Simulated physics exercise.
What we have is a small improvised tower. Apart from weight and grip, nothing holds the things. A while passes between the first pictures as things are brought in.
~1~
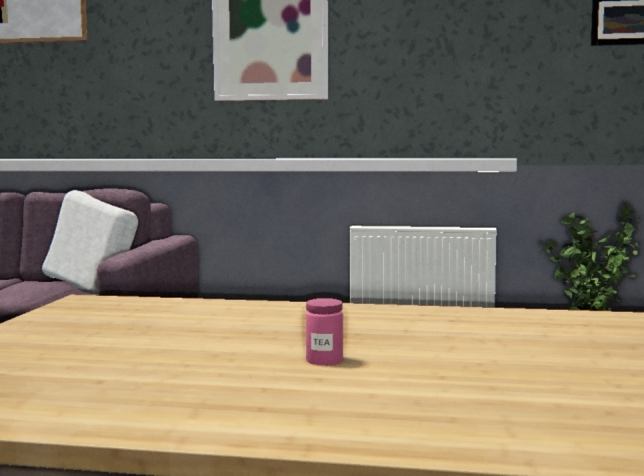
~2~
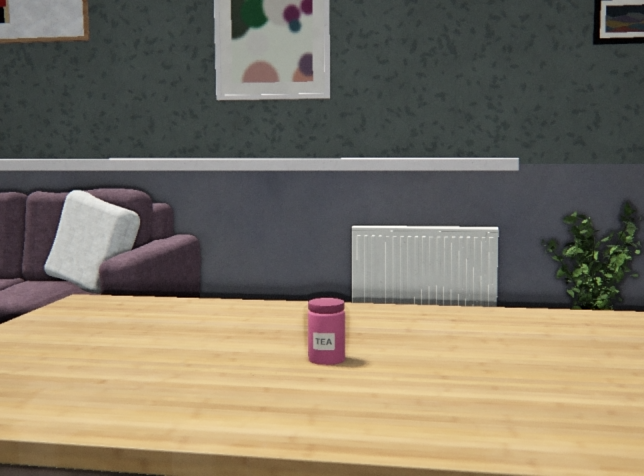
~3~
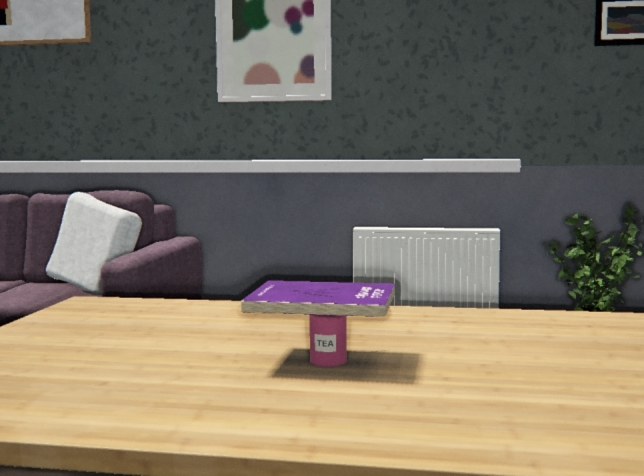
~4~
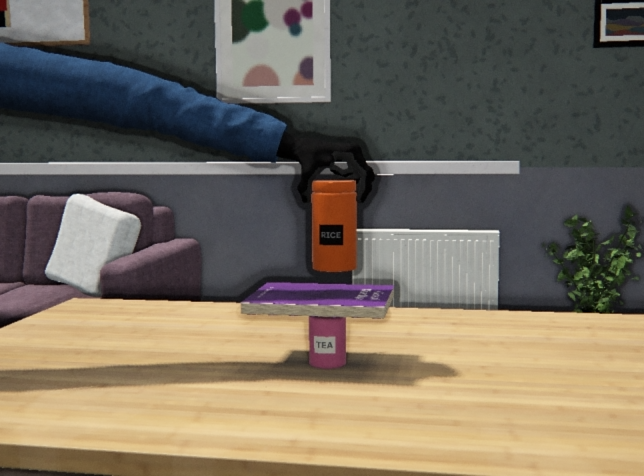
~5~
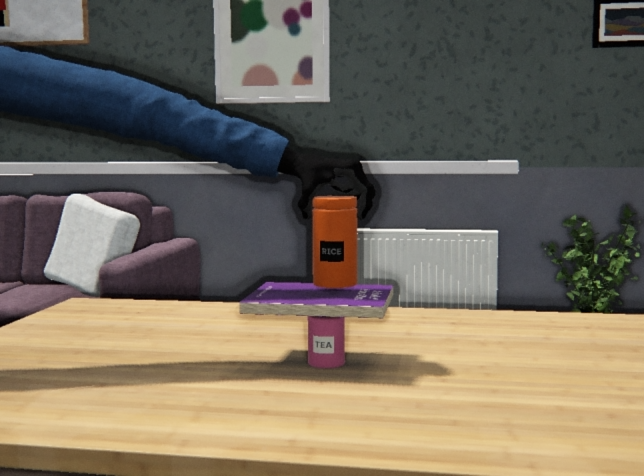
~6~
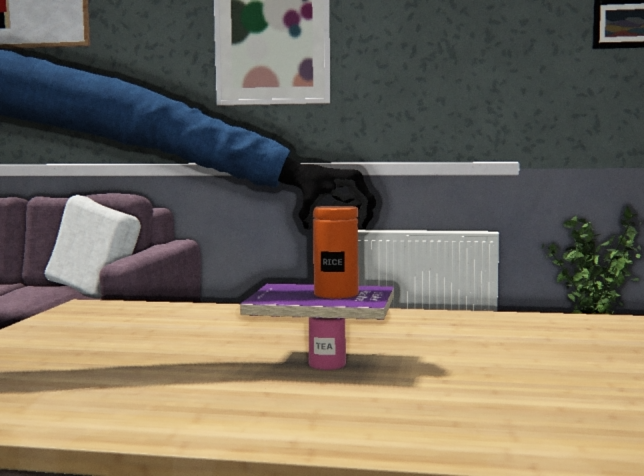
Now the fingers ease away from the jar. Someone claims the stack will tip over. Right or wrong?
Wrong, it stays upright.
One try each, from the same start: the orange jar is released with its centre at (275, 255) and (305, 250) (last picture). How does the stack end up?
Trial 1: Falls over. Trial 2: Stable.
Then, 0.20 s later than the last frame, all is still.
Then, 0.60 s later than the last frame, orange jar resting near (336, 252).
When it is over, all 3 as before. End places, in pixels of the last picture, orange jar near (336, 252). The stack stays up.
